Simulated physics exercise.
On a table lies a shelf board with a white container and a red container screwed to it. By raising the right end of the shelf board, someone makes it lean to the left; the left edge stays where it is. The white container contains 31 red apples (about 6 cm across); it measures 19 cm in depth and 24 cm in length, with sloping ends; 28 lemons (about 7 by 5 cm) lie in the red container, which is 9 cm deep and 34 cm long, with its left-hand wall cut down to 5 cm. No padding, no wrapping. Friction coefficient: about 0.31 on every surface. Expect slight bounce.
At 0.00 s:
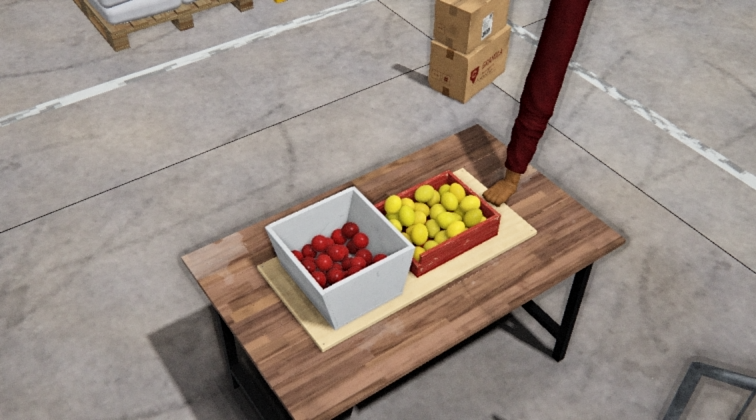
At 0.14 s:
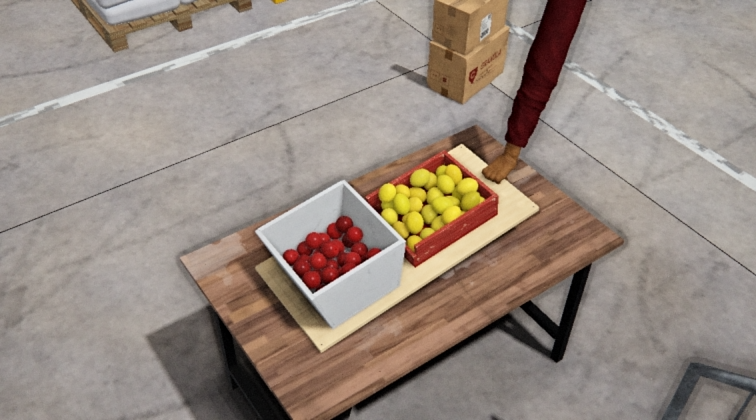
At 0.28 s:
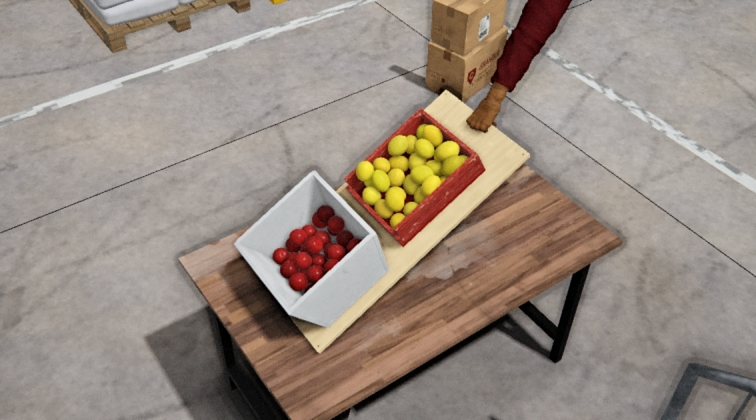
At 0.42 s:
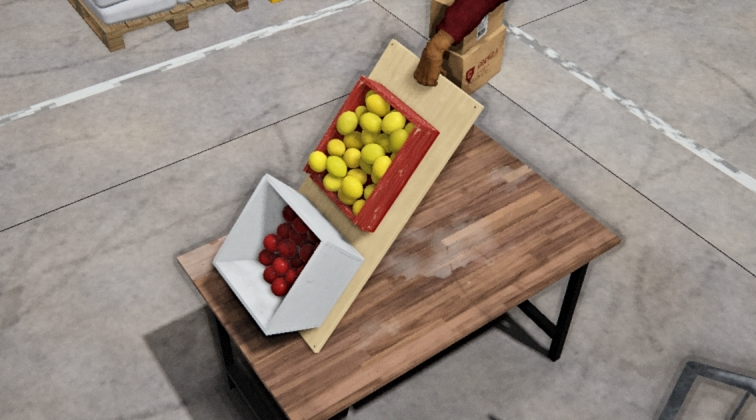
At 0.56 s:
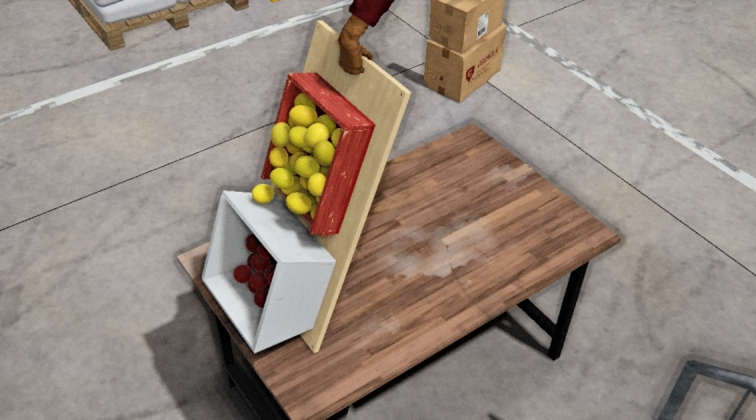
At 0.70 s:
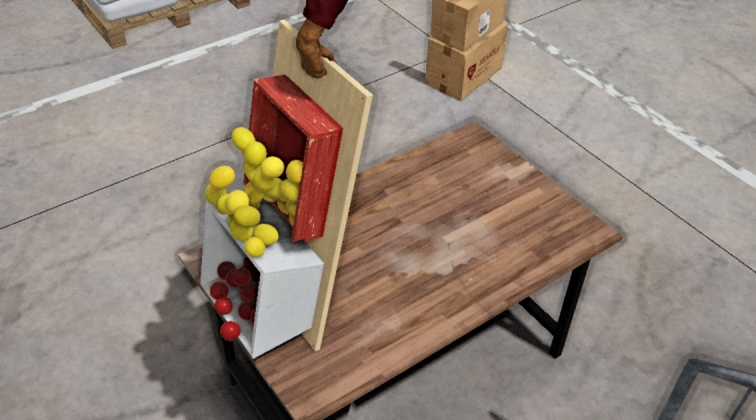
A gloved-looking hand in a dark red sleeve raises the right end of a pale board on a wooden table, seen from above by a still camera on a grey concrete floor. A white container of red apples sits left of a red container of yellow lemons, with cardboard boxes behind. The board leans steeply left, and lemons, then apples, tumble out.
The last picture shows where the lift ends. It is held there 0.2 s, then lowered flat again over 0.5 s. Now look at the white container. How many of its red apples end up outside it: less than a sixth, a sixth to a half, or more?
Spillage: Moderate, a sixth to half.
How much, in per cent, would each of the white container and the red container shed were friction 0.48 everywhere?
White container 40, red container 90 per cent.
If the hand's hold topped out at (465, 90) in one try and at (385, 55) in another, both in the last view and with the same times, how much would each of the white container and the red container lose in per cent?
Loss per try - white container 0 / 0 percent, red container 20 / 60 percent.
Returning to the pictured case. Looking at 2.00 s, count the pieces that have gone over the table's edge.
Number of pieces - roughly 25.
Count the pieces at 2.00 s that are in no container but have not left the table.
Near 8, by my count.
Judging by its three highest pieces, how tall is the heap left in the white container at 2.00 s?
I'd say near 10 cm.
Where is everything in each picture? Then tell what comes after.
In the first frame (each is followed by its nearest rim corner in this view), white container, (324, 291); red container, (421, 255); 0° from level; none out.
In the second frame, white container, (314, 296); red container, (415, 246); 8° from level.
In the third frame, white container, (291, 310); red container, (394, 230); 27° from level.
In the fourth frame, white container, (267, 330); red container, (354, 223); 51° from level.
In the fifth frame, white container, (253, 349); red container, (310, 234); 70° from level; 1 out, the lowest lemon at (263, 194).
In the sixth frame, white container, (251, 355); red container, (292, 241); 78° from level; 17 out, the lowest apple at (230, 331).
After 0.91 s, tilt 78°; white container 25 in, 6 out and red container 6 in, 22 out.
After 1.17 s, tilt 34°; white container 19 in, 12 out and red container 5 in, 23 out.
After 1.53 s, tilt 0°; white container 19 in, 12 out and red container 5 in, 23 out.
Outcome (at 2.00 s), white container 19 in, 12 out and red container 5 in, 23 out. Asked share, 12 of 31, 39 per cent.
